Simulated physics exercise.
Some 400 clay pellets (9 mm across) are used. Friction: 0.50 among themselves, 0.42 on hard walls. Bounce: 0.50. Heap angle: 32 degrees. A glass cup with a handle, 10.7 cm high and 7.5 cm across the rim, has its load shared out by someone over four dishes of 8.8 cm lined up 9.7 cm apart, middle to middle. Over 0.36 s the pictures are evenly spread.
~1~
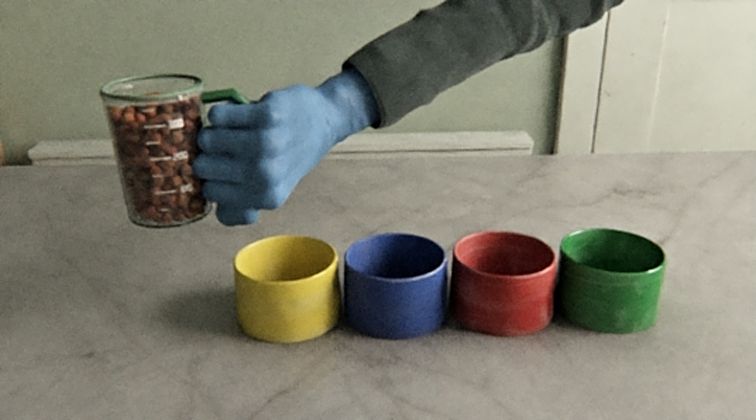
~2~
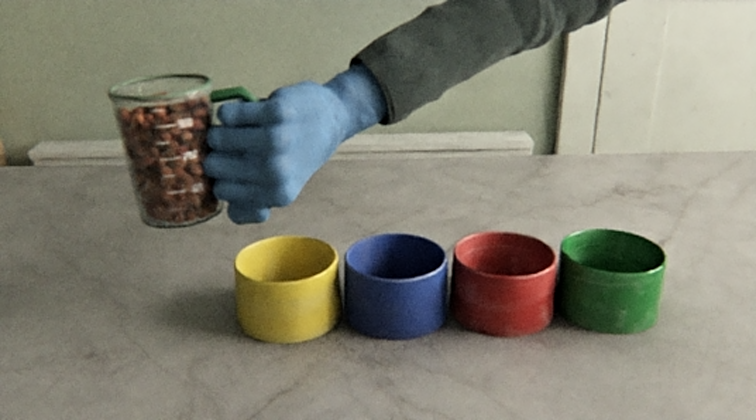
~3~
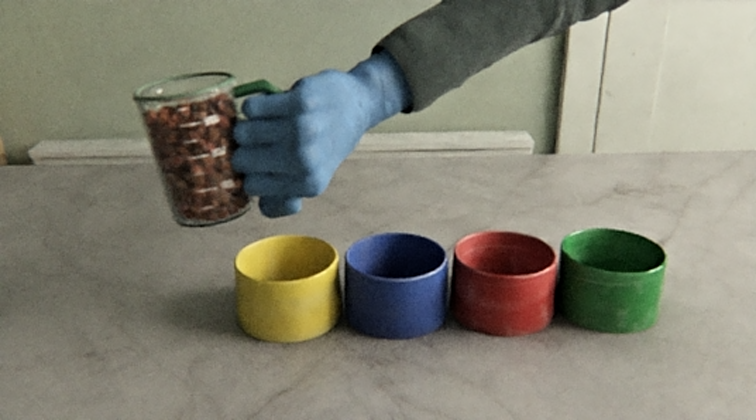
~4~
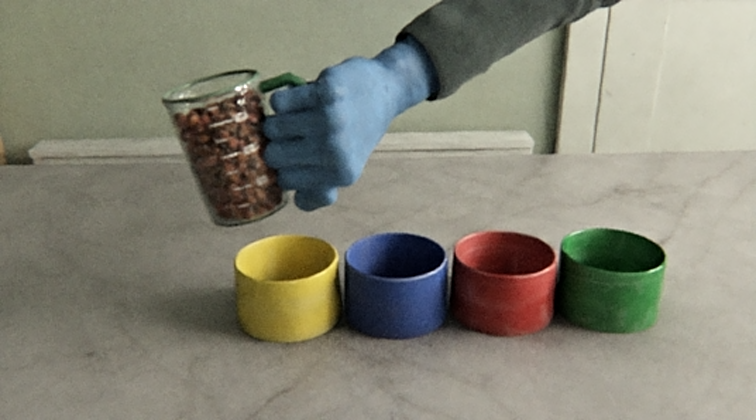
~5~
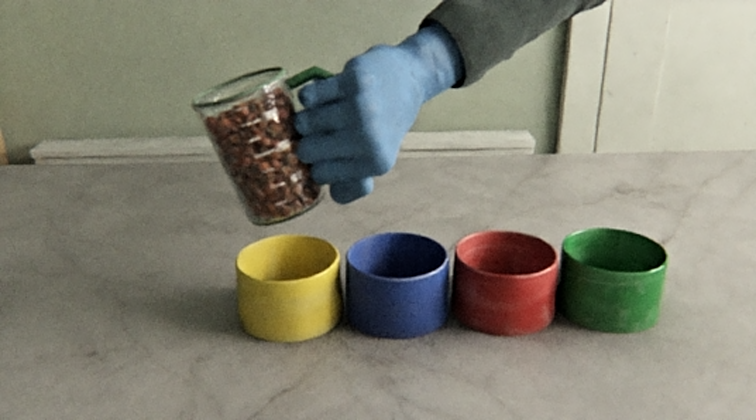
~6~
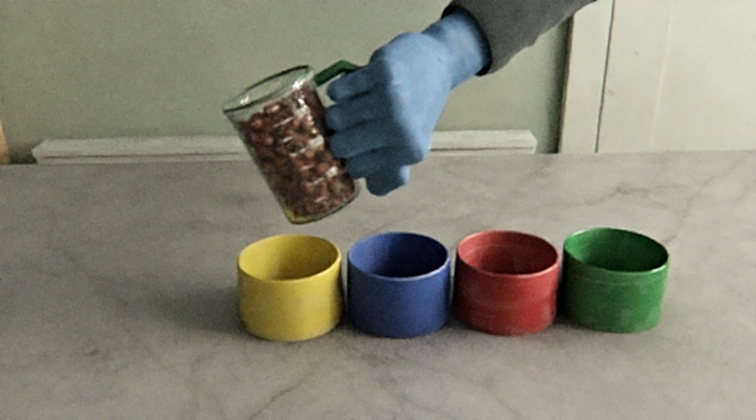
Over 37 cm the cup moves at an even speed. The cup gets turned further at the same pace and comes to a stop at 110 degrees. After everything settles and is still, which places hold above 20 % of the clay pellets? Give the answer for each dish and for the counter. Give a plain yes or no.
Red - yes, blue - no, green - no, yellow - no, counter - no.
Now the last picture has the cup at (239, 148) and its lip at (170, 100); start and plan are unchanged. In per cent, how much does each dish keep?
In the end red holds 100, blue holds 0, green holds 0, yellow holds 0.
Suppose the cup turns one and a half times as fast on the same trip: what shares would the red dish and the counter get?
Then red would get 90 and the counter 0.
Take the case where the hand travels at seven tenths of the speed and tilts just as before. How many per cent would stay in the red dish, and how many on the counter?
Shares - red 90, counter 0.
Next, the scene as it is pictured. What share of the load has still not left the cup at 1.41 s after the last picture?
Estimate: Around 50 % of the load.
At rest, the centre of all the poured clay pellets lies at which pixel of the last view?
Somewhere near (510, 273) in the last picture.
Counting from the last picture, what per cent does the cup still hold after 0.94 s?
Close to 100 in a hundred.
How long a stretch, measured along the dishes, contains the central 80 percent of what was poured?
That stretch comes to around 5 cm.
Then, 0.57 s after the last picture, tilt 64 degrees; cup holds 100 %.
Then, 0.94 s after the last picture, tilt 91 degrees; cup holds 100 %.
Then, 1.41 s after the last picture, tilt 110 degrees; cup holds 50 %, red 45 %.
In the end, red 95 %, blue 0 %, green 0 %, yellow 0 %, counter 5 %.
